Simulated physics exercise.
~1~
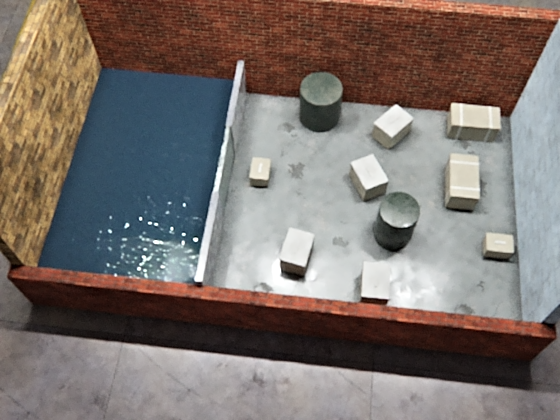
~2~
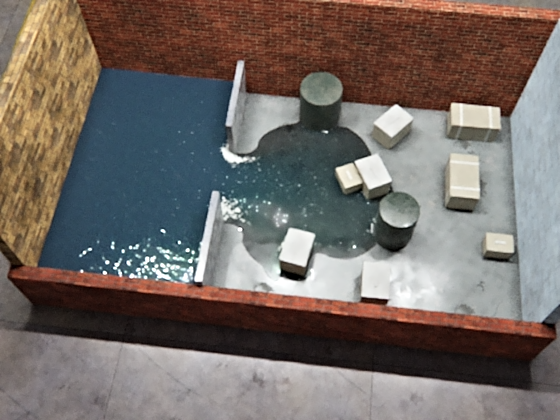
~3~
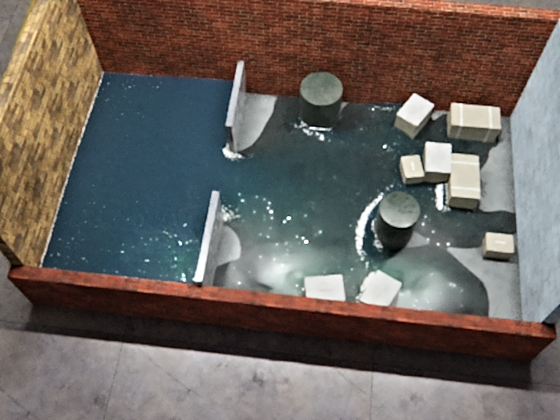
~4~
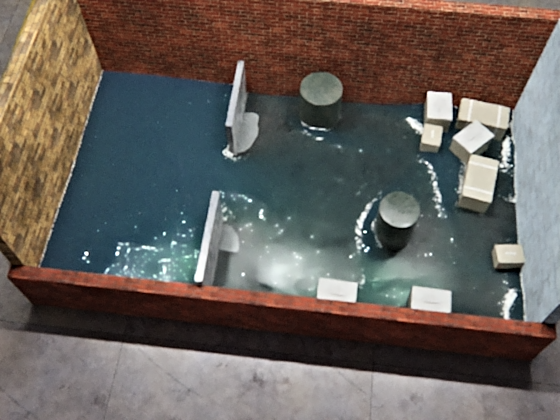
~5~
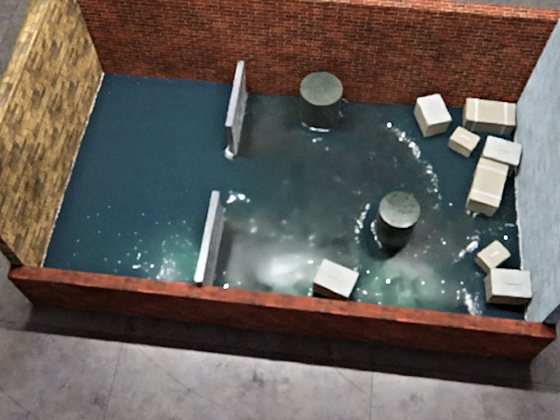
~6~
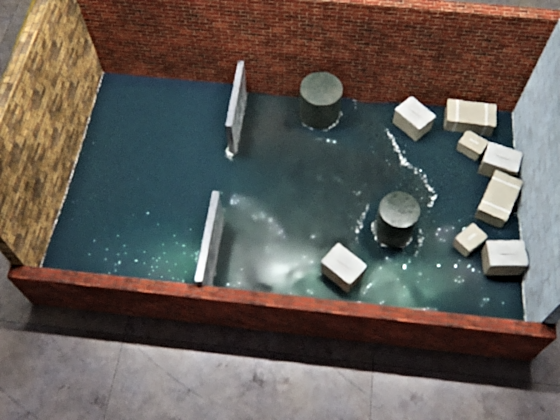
The clip opens on a walled enclosure, with deep blue water held behind a grey partition on the left and pale boxes scattered around two dark green cylinders on the dry floor to the right. A gap opens in the partition and water spills through, pushing the nearest small box right against another. The flood spreads across the floor, sweeping several boxes toward the right wall while two slide to the front wall. One of these travels on to the right corner. Finally, water covers the floor, the cylinders still stand, and most boxes float loosely along the right side, with one nearer the front centre.
